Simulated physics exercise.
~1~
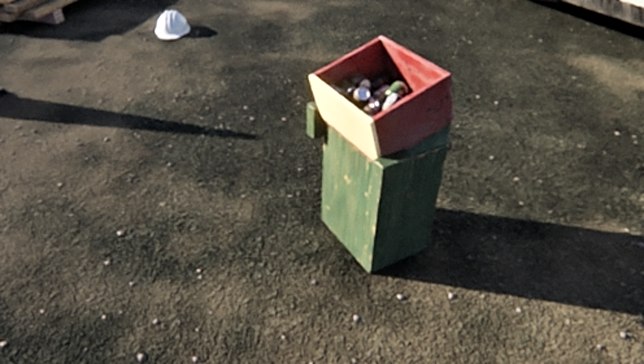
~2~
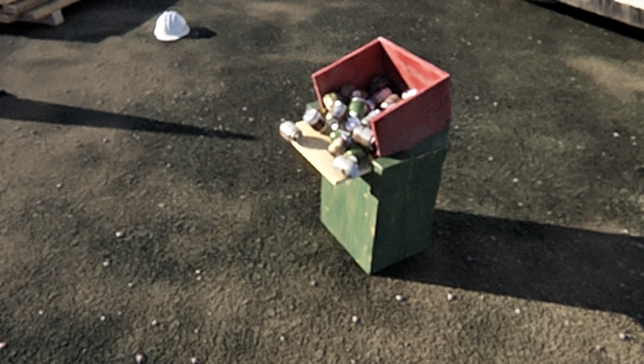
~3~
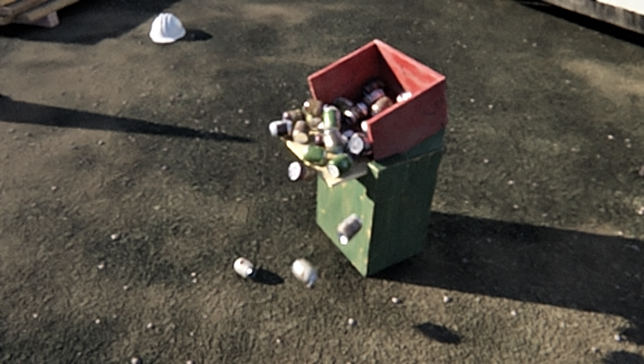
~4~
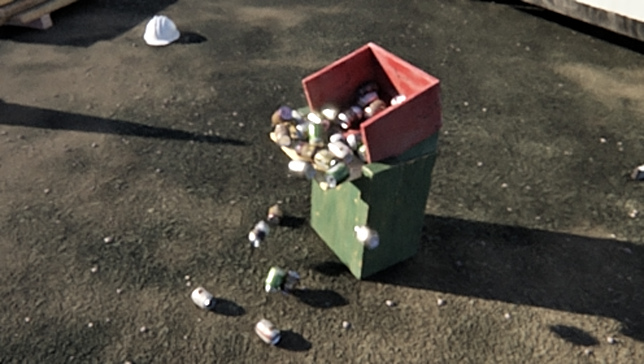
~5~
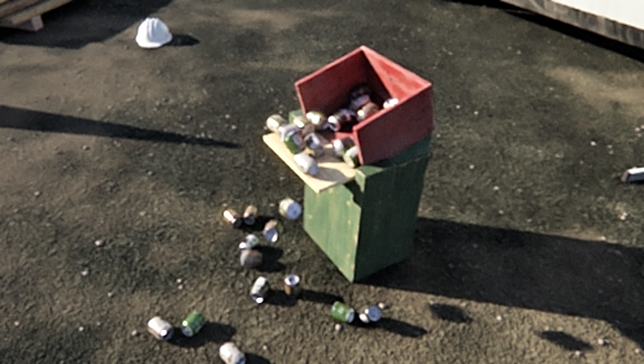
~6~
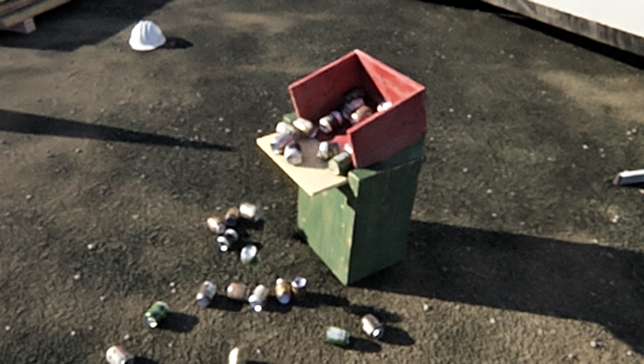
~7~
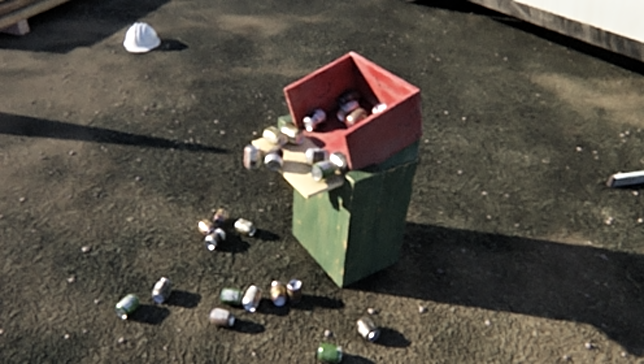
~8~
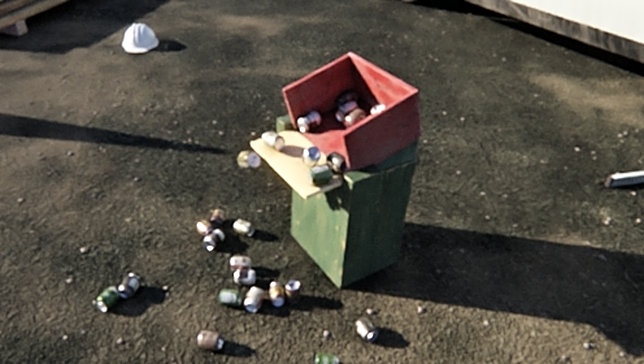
On dark gritty ground, small cans spilling over the lowered flap of a red bin and scattering below, with some staying inside.
